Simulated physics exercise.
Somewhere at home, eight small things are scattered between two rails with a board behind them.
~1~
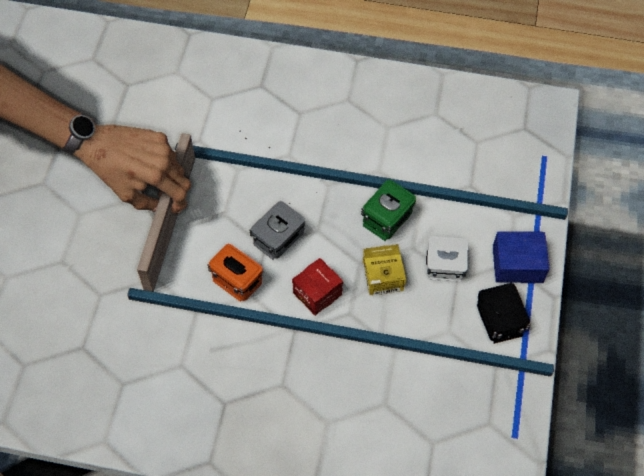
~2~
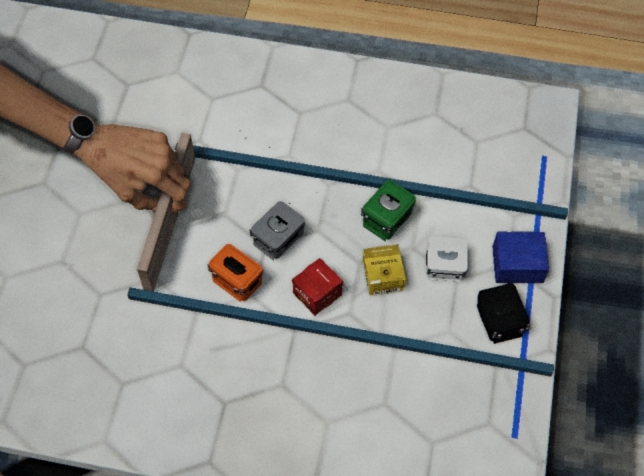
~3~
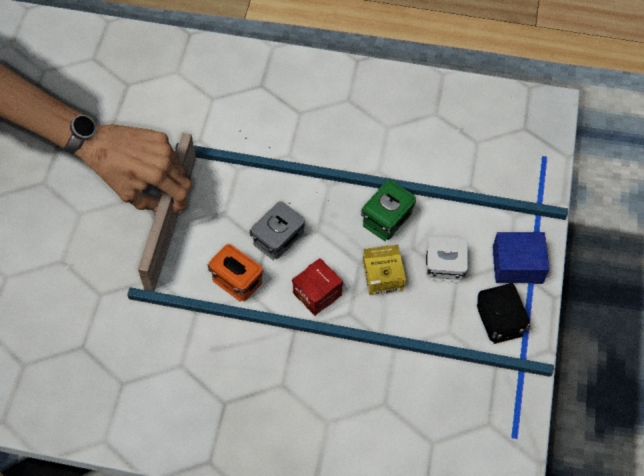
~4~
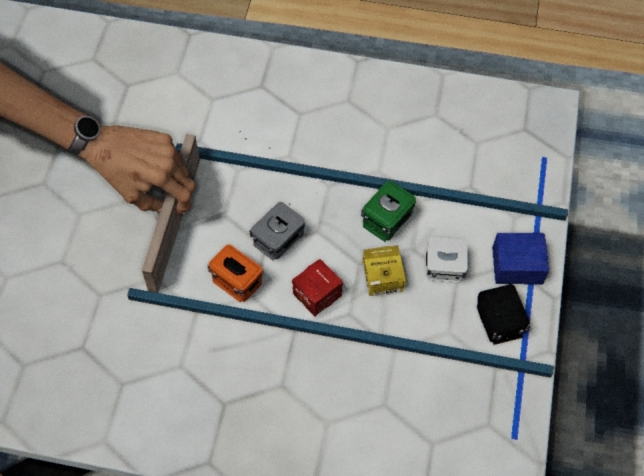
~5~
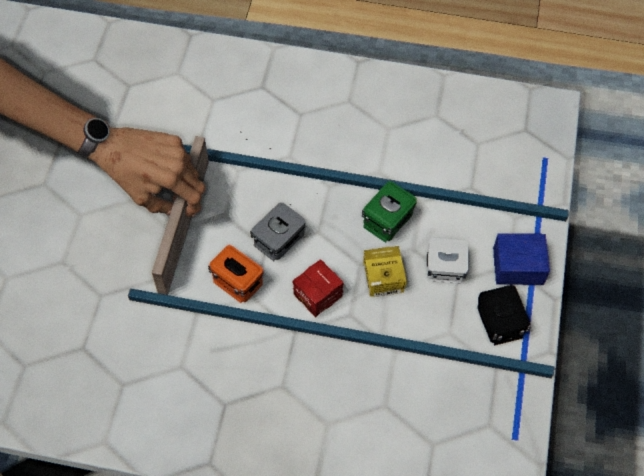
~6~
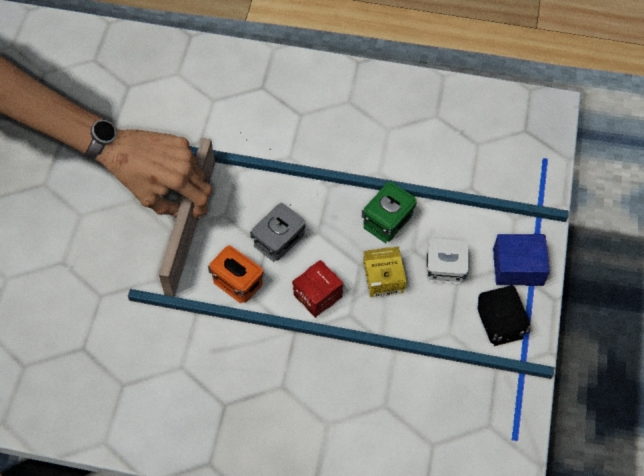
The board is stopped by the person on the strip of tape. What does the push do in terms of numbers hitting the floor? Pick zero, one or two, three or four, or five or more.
It sends five or more to the floor.
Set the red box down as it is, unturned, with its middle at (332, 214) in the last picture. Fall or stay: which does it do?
From that position it keeps its spot.
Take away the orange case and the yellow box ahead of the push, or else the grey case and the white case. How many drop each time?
Tally per try: 3 / 3.
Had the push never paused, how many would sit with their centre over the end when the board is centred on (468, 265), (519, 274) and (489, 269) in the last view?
The numbers past the end are 2, 5 and 2.
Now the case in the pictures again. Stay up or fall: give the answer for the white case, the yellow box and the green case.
One by one: The white case lands below; the yellow box lands below; the green case remains in place.
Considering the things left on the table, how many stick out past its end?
It's 3.
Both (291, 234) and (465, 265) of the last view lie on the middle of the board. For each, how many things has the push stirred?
At the first spot the count is 3, and at the second it is 8.
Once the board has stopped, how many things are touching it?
At rest, 3 are in contact.
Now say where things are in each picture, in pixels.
The first frame shows blue block (520, 257); black case (502, 313); white case (446, 260); board (168, 211); tape (531, 286).
The second frame shows black case (502, 314); grey case (278, 231).
The third frame shows white case (446, 260); board (168, 211).
The fourth frame shows blue block (520, 258); yellow box (383, 271).
The fifth frame shows black case (502, 315); red box (318, 288).
The sixth frame shows blue block (521, 260); black case (502, 316); white case (447, 262); board (188, 216); tape (531, 289).
A little later, none off yet; blue block at rest near (521, 260); black case at rest near (502, 316); white case at rest near (447, 262).
Next, none off yet; blue block shifted a little near (538, 257); black case shifted a little near (522, 323); white case shifted about its own width near (487, 251).
When it is over, the number that fall off is five or more; down, red box, yellow box, white case, black case and blue block.
